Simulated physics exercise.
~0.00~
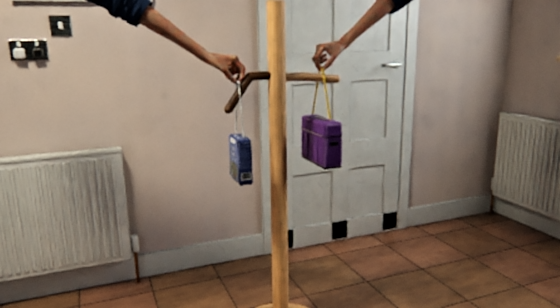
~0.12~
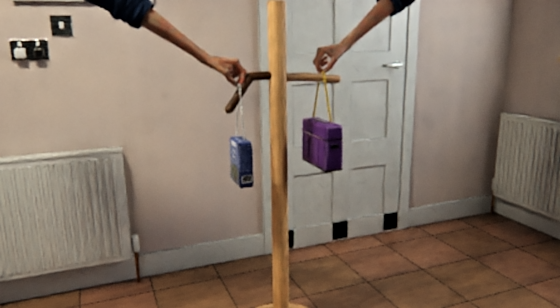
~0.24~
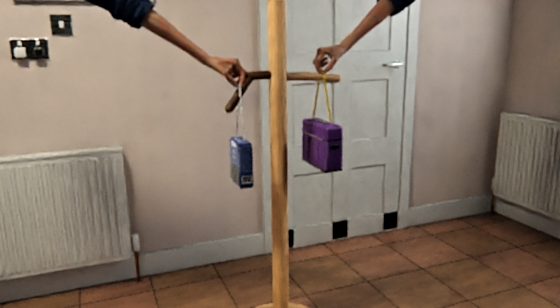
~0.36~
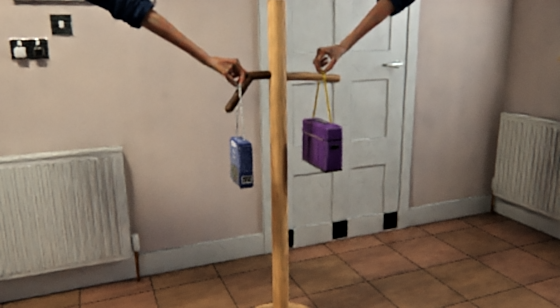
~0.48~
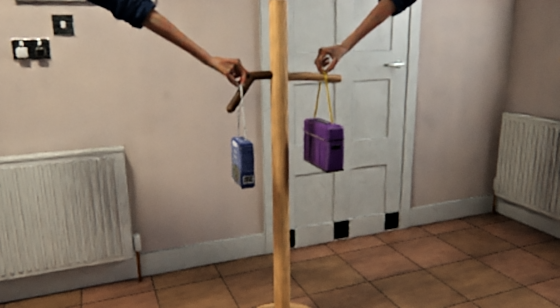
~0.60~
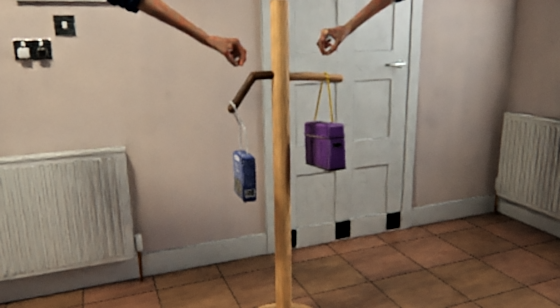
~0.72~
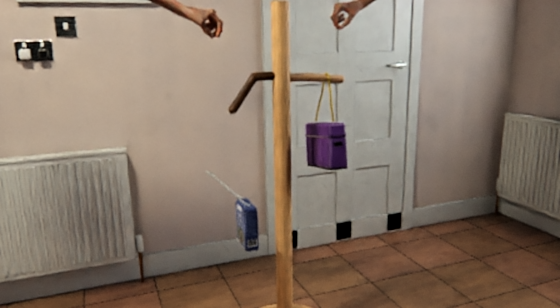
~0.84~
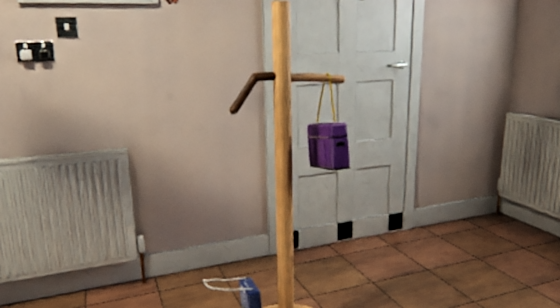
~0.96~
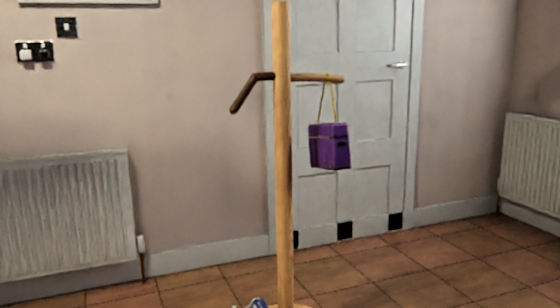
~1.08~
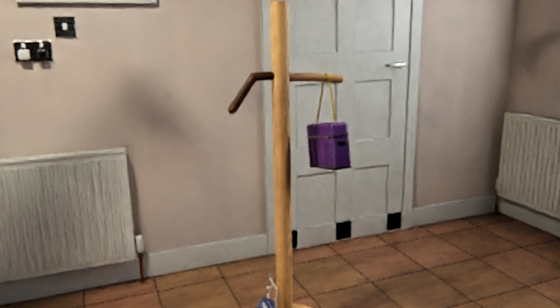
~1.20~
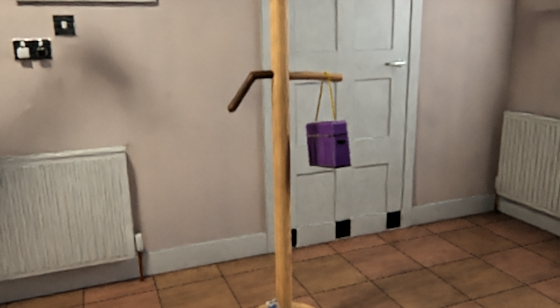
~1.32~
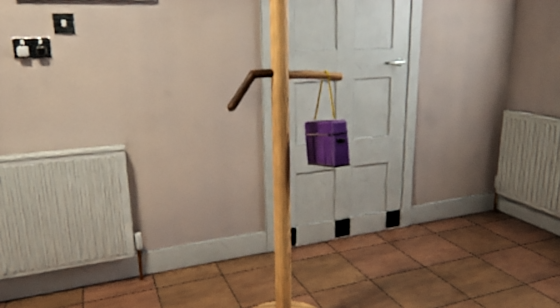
A blue pouch slips off a coat stand once hands release it; a purple case stays hanging.
